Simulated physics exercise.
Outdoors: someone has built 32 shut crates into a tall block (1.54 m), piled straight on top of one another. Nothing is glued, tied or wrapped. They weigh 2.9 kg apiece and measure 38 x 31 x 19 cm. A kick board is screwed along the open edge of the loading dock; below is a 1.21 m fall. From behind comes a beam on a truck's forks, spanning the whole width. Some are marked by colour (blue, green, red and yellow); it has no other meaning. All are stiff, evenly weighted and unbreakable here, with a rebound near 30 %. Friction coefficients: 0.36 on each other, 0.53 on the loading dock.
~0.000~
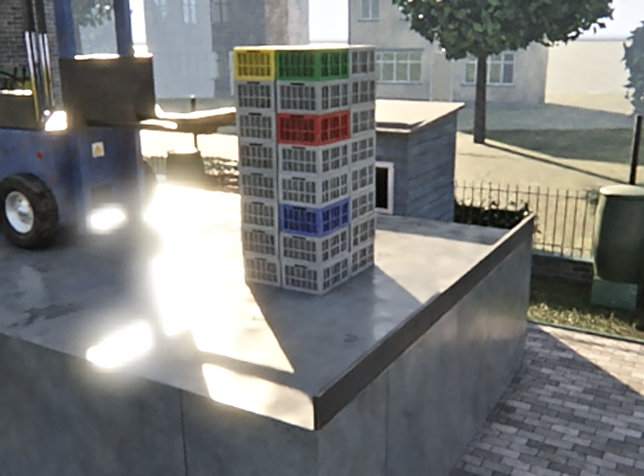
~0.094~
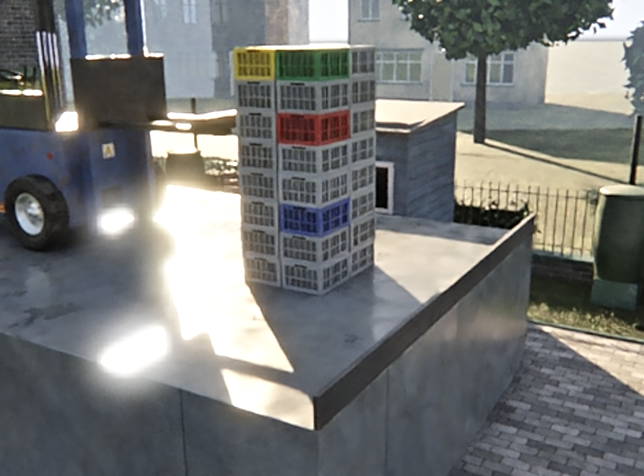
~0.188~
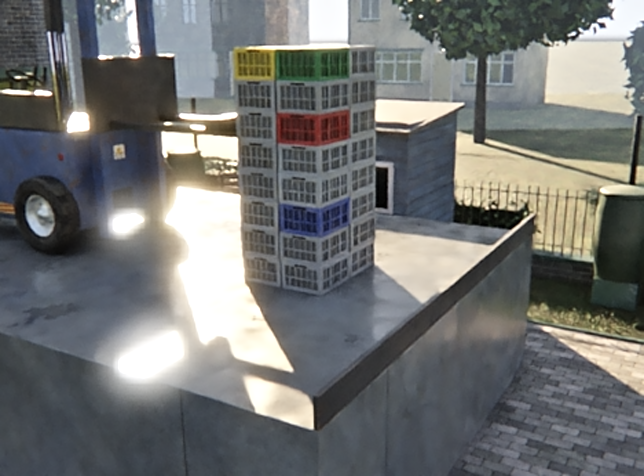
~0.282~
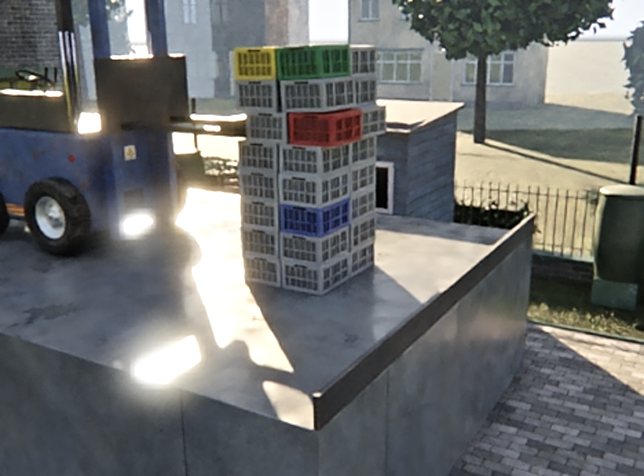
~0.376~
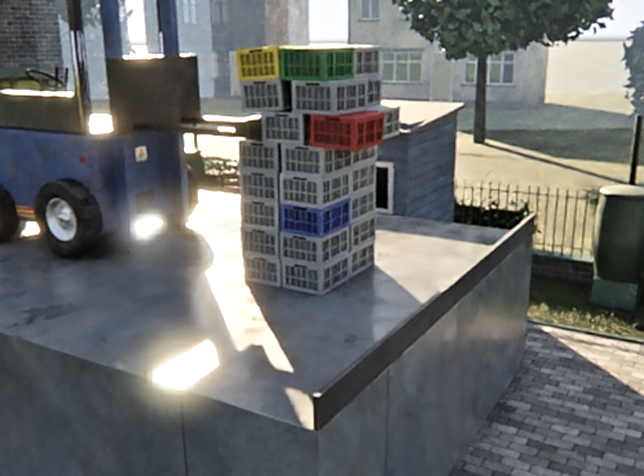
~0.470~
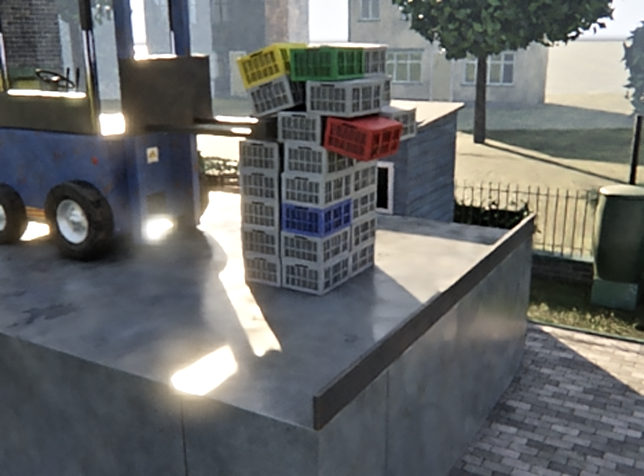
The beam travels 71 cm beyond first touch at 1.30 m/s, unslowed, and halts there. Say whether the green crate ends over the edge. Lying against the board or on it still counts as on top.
The green crate goes over the edge.
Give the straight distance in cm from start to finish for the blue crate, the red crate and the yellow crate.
About: Blue 50, red 110, yellow 30.
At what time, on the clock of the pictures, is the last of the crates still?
Near 2.5 s.
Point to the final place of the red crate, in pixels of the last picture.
Around (325, 300).
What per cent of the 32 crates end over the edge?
About 25 per cent.
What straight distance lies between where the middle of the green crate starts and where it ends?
Some 415 cm.
By 0.68 s, none of the 32 crates over the edge, 21 disturbed; green crate tilted 27°; yellow crate tilted 50°, 20 cm lower.
By 1.12 s, none of the 32 crates over the edge, 21 disturbed; green crate tilted 67°, 68 cm lower; yellow crate on its side.
By 1.92 s, 7 of the 32 crates over the edge; green crate upside down; yellow crate on its side.
When it is over (2.9 s), 8 of the 32 crates over the edge; green crate upside down; yellow crate on its side; blue crate on its side. In pixels of the last frame, middles, yellow crate near (270, 109).
